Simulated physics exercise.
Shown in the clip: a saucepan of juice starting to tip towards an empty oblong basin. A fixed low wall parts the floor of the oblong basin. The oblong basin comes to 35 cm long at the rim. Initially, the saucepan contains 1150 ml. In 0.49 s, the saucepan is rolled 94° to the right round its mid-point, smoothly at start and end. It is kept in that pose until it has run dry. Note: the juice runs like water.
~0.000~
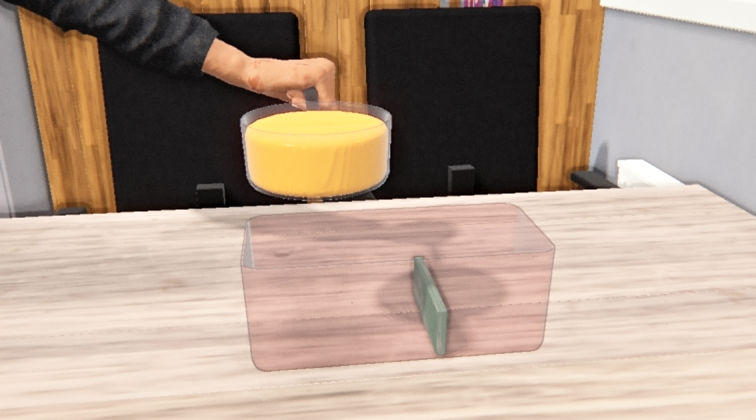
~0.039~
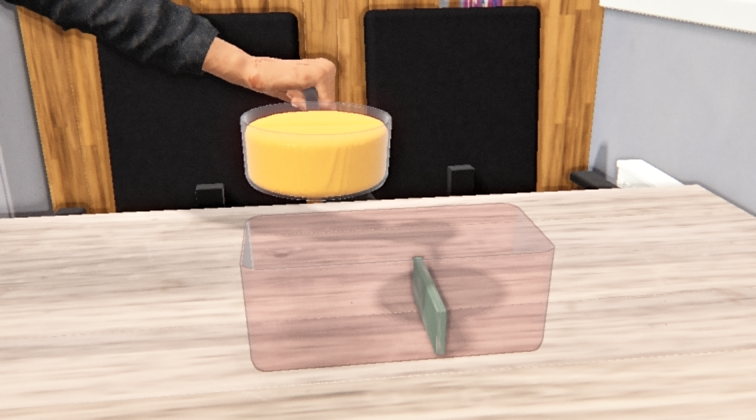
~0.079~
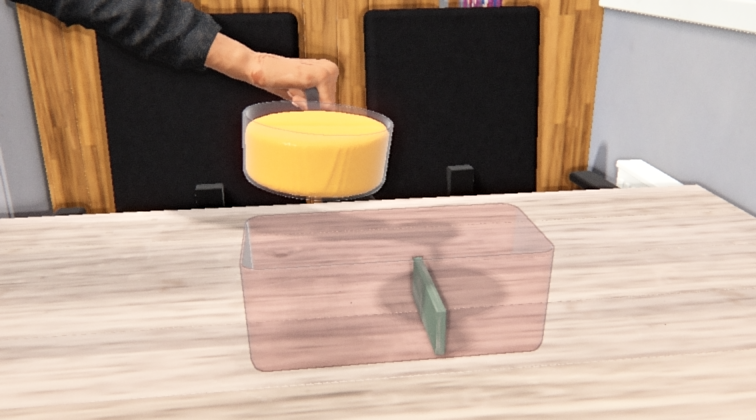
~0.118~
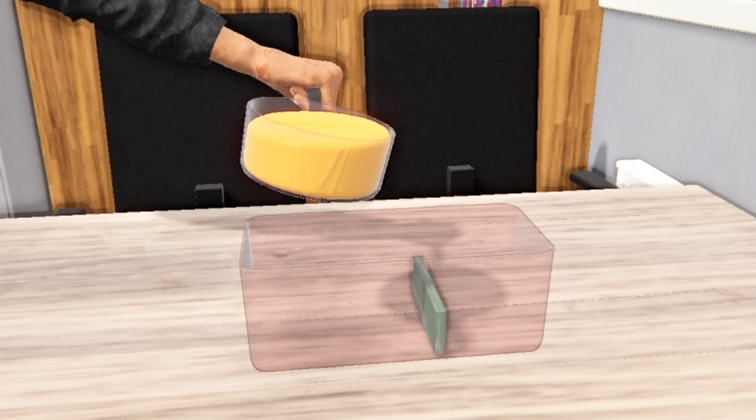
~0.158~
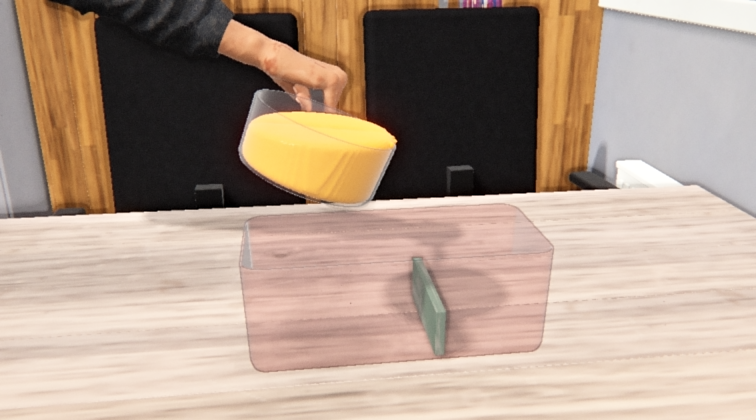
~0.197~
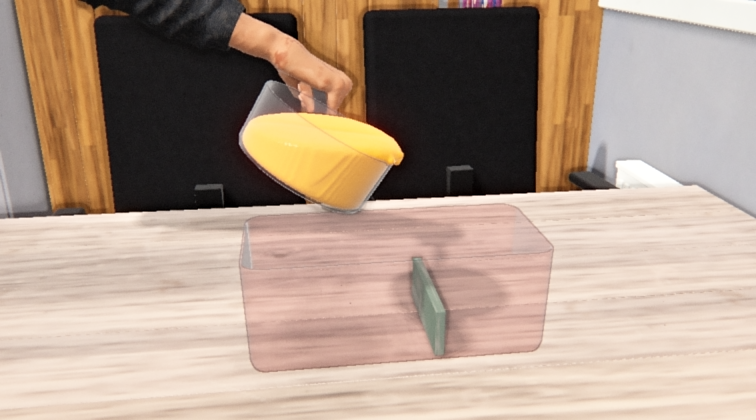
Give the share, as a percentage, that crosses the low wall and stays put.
Around 36 %.
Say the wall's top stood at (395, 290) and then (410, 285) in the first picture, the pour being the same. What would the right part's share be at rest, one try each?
First 75, then 55 per cent.
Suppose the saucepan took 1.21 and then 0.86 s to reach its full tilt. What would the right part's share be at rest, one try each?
65 then 55 %.
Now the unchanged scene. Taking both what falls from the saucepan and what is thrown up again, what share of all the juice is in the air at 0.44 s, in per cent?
32 %.
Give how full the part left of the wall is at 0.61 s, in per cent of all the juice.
That share comes to around 48 in a hundred.
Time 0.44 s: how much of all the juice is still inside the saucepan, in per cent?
Still held: Roughly 26 % of the total.
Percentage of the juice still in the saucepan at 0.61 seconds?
I reckon near 7 per cent still sits there.
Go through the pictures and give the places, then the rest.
In the first picture, it leans 0°; its right rim is at (389, 116); the juice meets the walls at (245, 129) and (387, 123); the oblong basin's rim runs from (244, 242) to (535, 226); the wall's top is at (429, 283).
In the second picture, it leans 1°; its right rim is at (389, 118); the juice meets the walls at (246, 128) and (386, 124).
In the third picture, it leans 6°; its right rim is at (391, 124); the juice meets the walls at (247, 126) and (388, 127).
In the fourth picture, it leans 13°; its right rim is at (392, 133); the juice meets the walls at (248, 124) and (389, 129).
In the fifth picture, it leans 22°; its right rim is at (393, 145); the juice meets the walls at (247, 125) and (387, 137); 1 per cent is over the edge.
In the sixth picture, it leans 33°; its right rim is at (391, 159); the juice meets the walls at (245, 124) and (383, 146); 6 per cent is over the edge.
Then, 0.44 s in, the tilt is 91° and 25 per cent is still to pour, 19 is left of the wall and 23 right of it.
Then, 0.61 s in, the tilt is 94° and 7 per cent is still to pour, 48 is left of the wall and 36 right of it.
Then, 0.79 s in, the tilt is 94° and 3 per cent is still to pour, 50 is left of the wall and 36 right of it.
Then, 0.99 s in, the tilt is 94° and 1 per cent is still to pour, 57 is left of the wall and 36 right of it.
Finally, 58 per cent lies left of the wall, 36 right of it and 6 outside.
